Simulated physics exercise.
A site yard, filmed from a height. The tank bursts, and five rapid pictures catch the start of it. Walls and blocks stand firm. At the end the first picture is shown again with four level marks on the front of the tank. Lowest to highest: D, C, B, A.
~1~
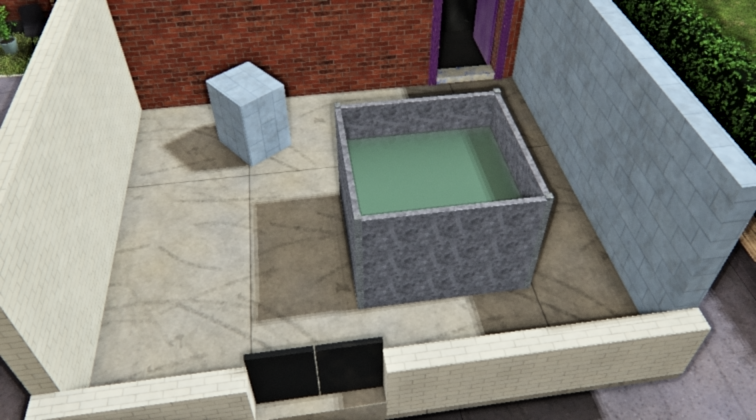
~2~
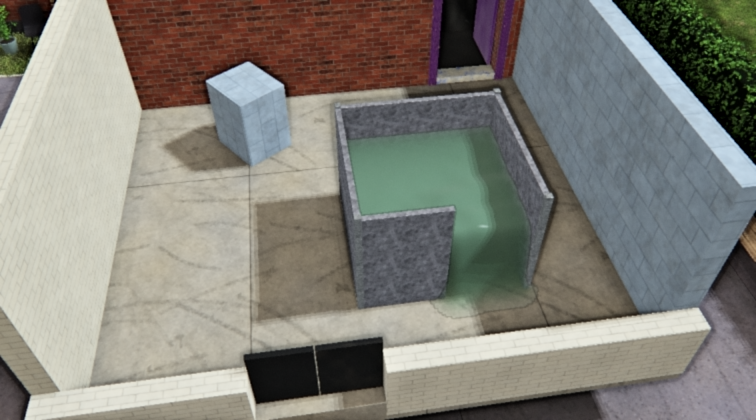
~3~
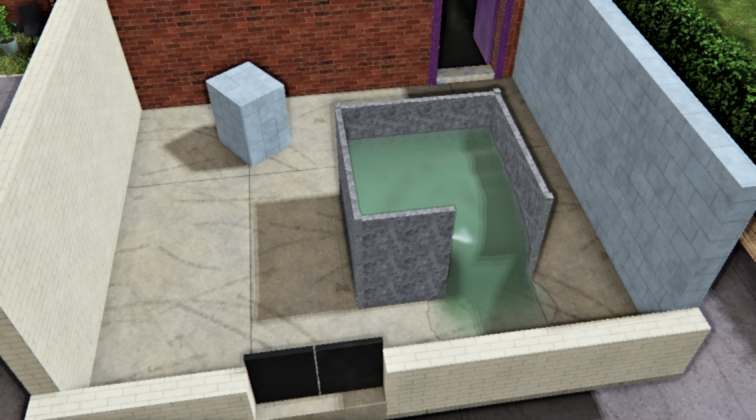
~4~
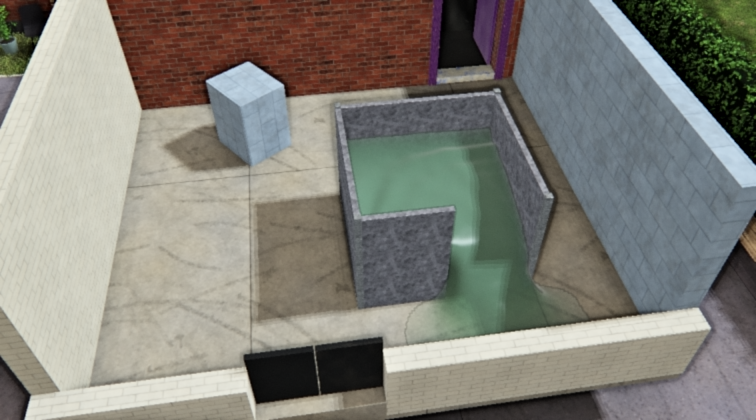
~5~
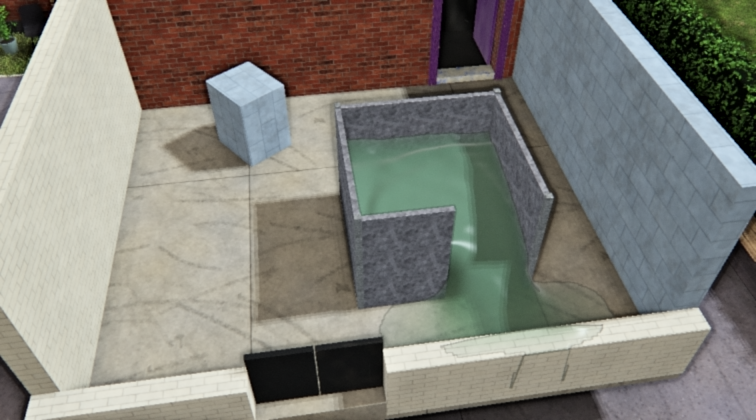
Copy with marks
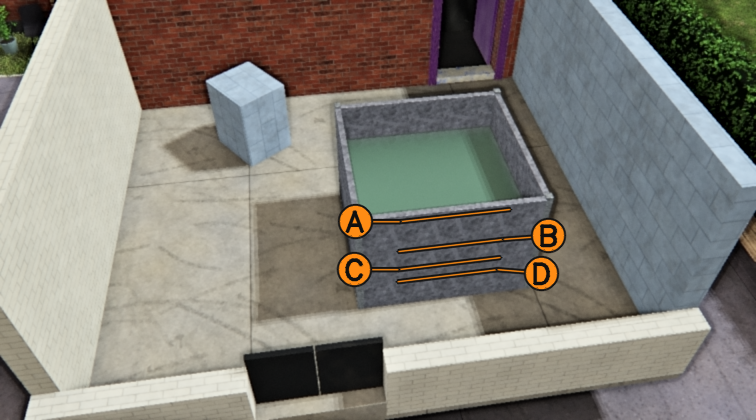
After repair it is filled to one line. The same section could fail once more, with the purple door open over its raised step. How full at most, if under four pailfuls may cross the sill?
Level D.
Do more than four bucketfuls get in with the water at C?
Yes, it does.
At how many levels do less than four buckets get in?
One of the four.
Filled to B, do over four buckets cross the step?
Yes, it does.
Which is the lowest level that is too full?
It is C.
In orange, A at (455, 215); B at (451, 245); C at (449, 263); D at (448, 275); from the bottom up D, C, B, A.
Choosing A, dozens of bucketfuls pour in.
Choosing B, dozens of bucketfuls pour in.
Choosing C, about 9 bucketfuls get in.
Choosing D, a splash gets over, under a bucket.
